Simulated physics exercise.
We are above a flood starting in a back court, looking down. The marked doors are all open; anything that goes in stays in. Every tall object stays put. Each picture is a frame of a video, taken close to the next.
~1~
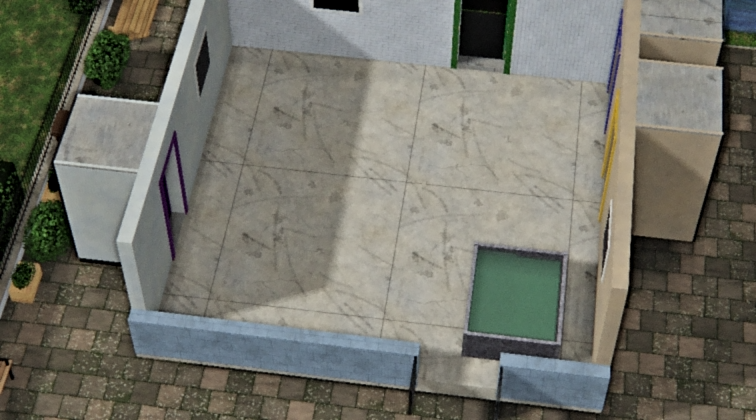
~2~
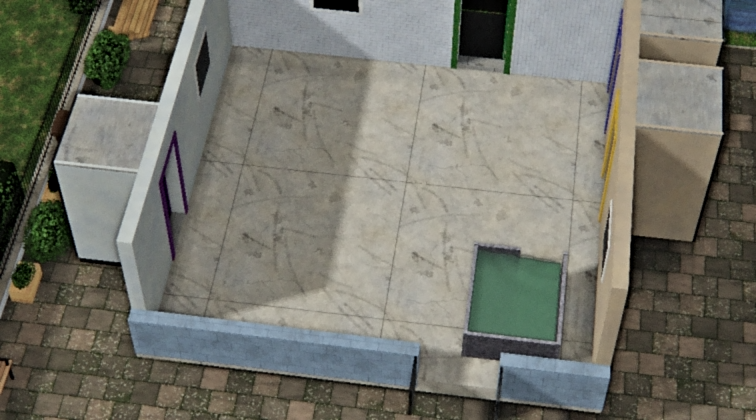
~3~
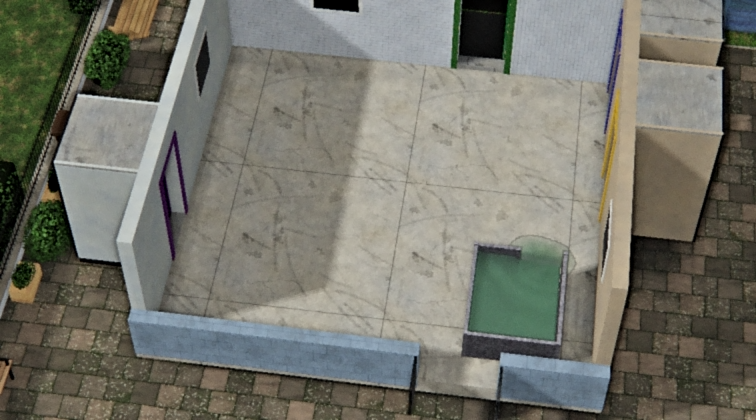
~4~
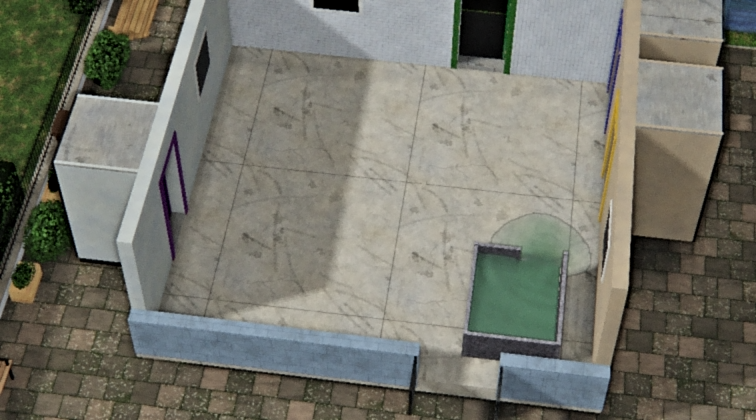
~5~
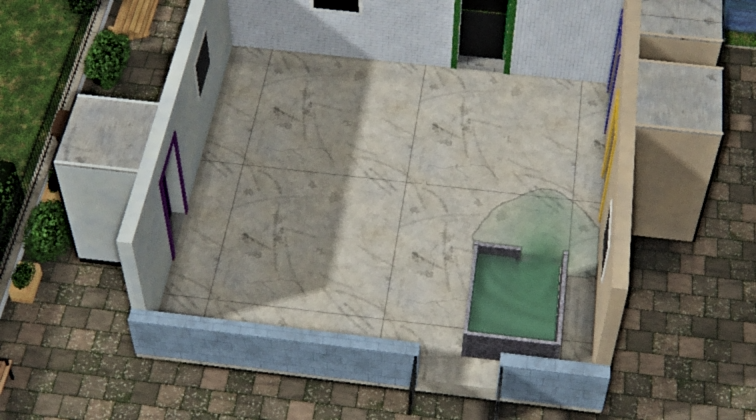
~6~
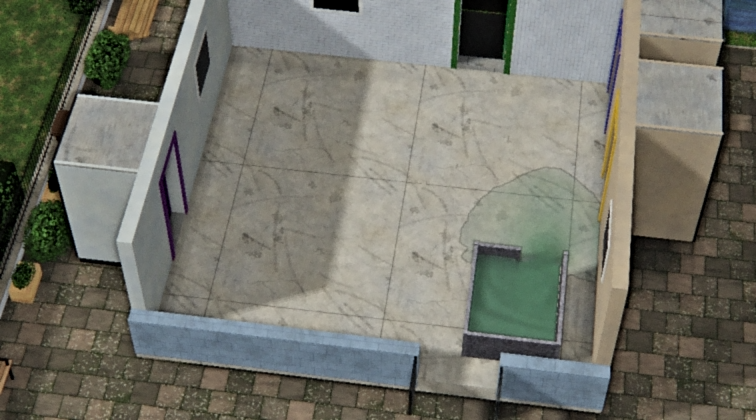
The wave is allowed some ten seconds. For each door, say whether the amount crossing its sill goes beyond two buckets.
One by one: Green door: Little enough water, yellow door: Little enough water, blue door: Too much water, purple door: Little enough water.
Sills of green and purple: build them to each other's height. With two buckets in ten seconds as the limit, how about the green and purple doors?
Here's how I see it: The green door gets past it, the purple door does not reach it.
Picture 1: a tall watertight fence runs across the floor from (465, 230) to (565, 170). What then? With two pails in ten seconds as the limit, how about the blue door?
My guess is that the blue one exceeds the limit.
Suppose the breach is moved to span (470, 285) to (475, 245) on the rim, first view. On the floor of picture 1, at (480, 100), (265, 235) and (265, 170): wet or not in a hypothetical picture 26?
Taking the points in order: Unwetted, swamped and swamped.
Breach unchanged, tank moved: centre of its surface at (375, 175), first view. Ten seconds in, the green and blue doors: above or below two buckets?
Briefly, the green door overshoots and the blue door overshoots.
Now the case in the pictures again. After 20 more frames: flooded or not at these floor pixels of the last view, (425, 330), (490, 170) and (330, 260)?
Result, as listed: Not wetted / wetted / not wetted.
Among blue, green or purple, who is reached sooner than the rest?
It's the door marked blue.
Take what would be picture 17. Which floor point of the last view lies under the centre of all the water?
Near (525, 251).
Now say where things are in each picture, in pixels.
The first picture shows the open tank at (516, 295) is whole and still.
In the second picture, the front is at a hidden place, out from the gap on the open tank's far side.
In the third picture, water pours out on the open tank's far side and has run to (522, 241).
In the fourth picture, water pours out on the open tank's far side and has run to (534, 218).
In the fifth picture, water pours out on the open tank's far side and has run to (550, 193).
In the sixth picture, the front is at (559, 173), out from the gap on the open tank's far side.
A moment on, water covers 20 % of the floor; the green door not reached, the yellow door wet at the sill, nothing in, the blue door not reached, the purple door not reached.
Next, water covers 25 % of the floor; the green door not reached, the yellow door wet at the sill, nothing in, the blue door wet at the sill, nothing in, the purple door not reached.
Then, water covers 30 % of the floor; the green door under two buckets in, the yellow door wet at the sill, nothing in, the blue door under two buckets in, the purple door not reached.
Later, water covers 50 % of the floor; the green door under two buckets in, the yellow door wet at the sill, nothing in, the blue door over two buckets in, the purple door not reached.
In the end, water covers 65 % of the floor; the green door under two buckets in, the yellow door wet at the sill, nothing in, the blue door far over two buckets in, the purple door wet at the sill, nothing in.
